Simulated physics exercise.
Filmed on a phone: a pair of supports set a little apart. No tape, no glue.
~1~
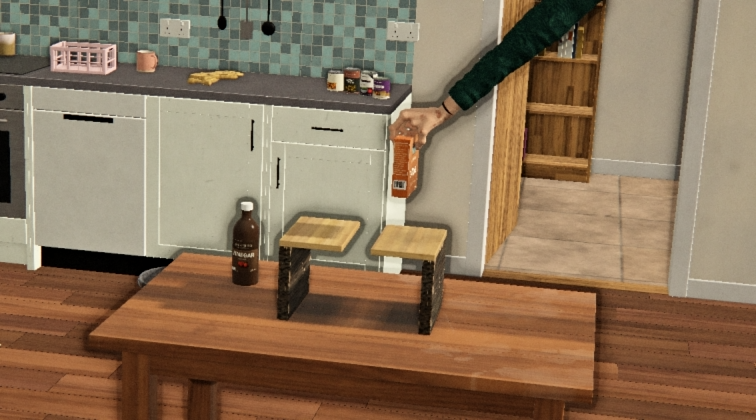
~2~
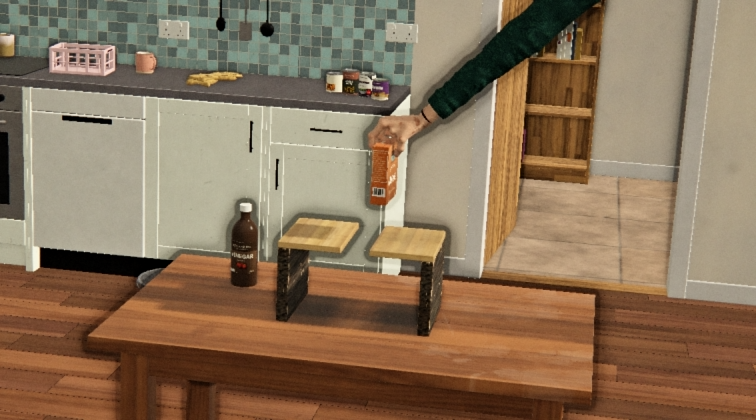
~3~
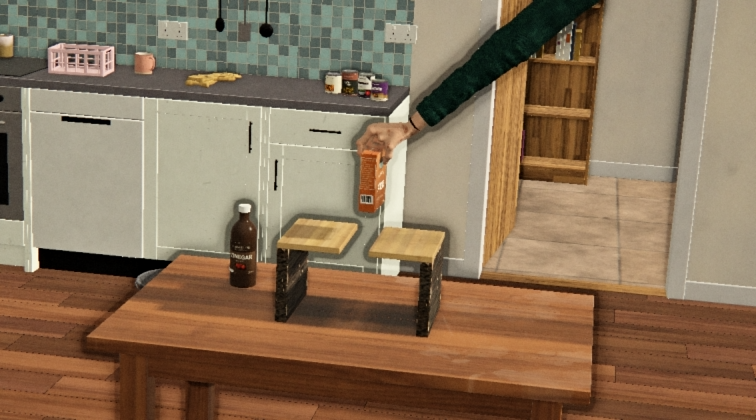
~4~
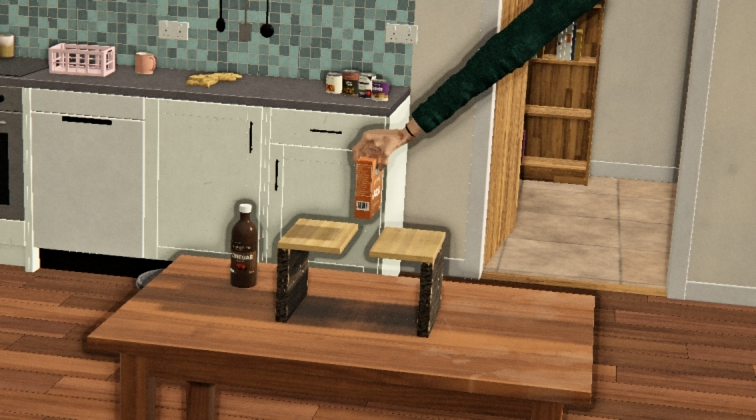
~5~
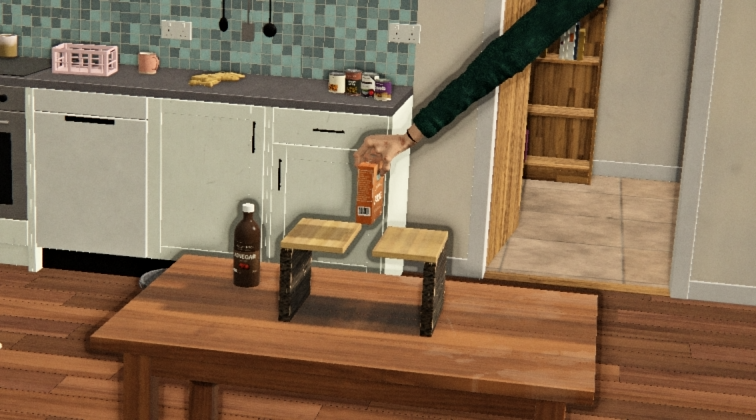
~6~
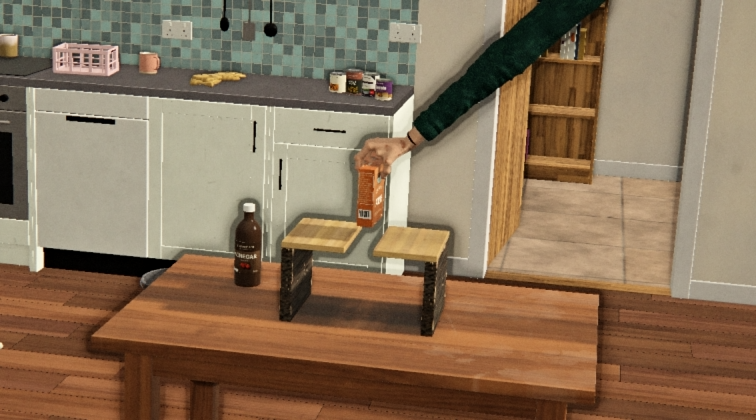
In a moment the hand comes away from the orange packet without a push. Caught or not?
In the end the packet goes down the gap.
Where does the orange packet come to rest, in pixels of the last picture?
At about (367, 287).
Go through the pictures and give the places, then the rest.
In the first picture, being brought over the gap; orange packet (406, 163); brown bottle (246, 243).
In the second picture, being brought over the gap; orange packet (385, 171); brown bottle (245, 244).
In the third picture, being brought over the gap; orange packet (373, 178); brown bottle (244, 245).
In the fourth picture, being brought over the gap; orange packet (369, 184); brown bottle (244, 245).
In the fifth picture, being brought over the gap; orange packet (370, 190); brown bottle (247, 245).
In the sixth picture, poised above the slot; orange packet (371, 193); brown bottle (248, 244).
Then, 0.32 s on from there, orange packet shifted well along near (367, 282).
Then, 0.66 s on from there, orange packet shifted well along near (367, 287).
In the end, moved from the start, orange packet; brown bottle unmoved. At the end, from the last picture's camera, orange packet near (367, 287). The packet reaches the table.
